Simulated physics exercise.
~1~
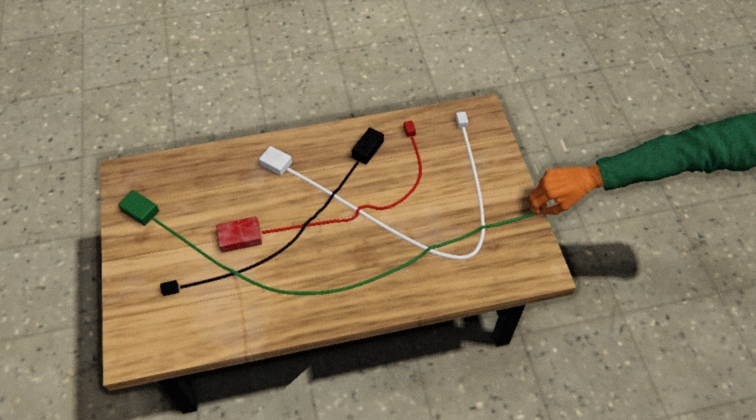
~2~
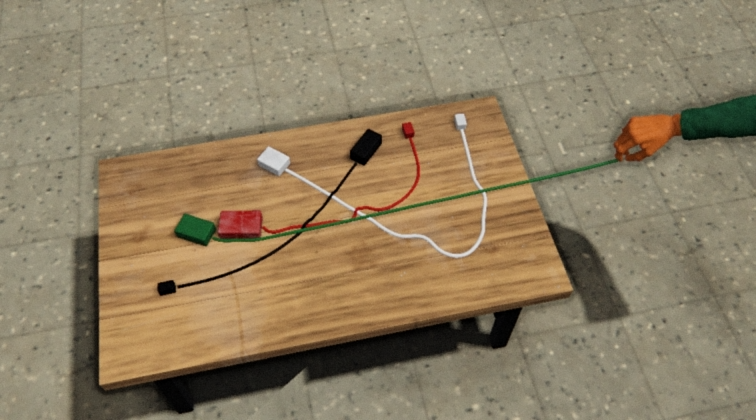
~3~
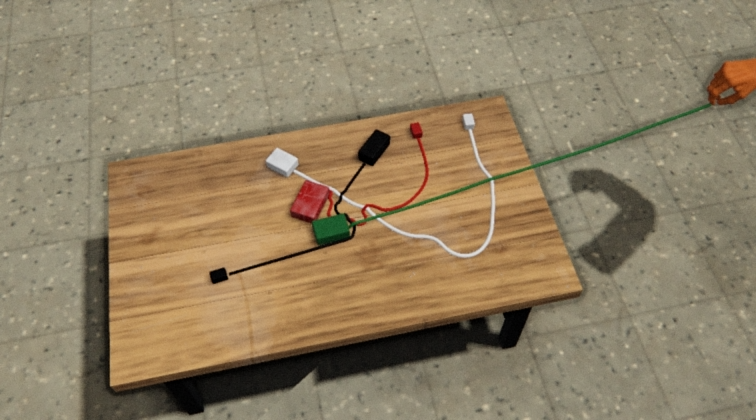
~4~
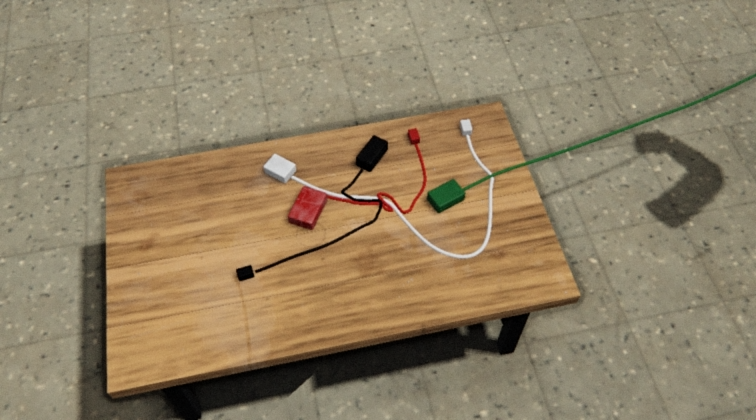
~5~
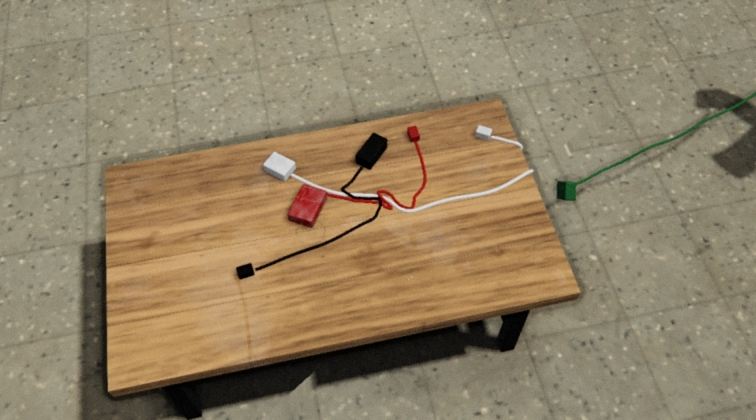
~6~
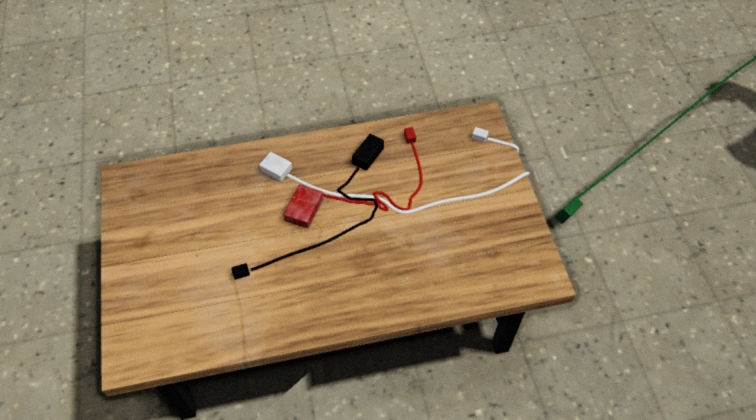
A hand pulls the green lead rightwards, shifting the red charger and dragging its own off the table.
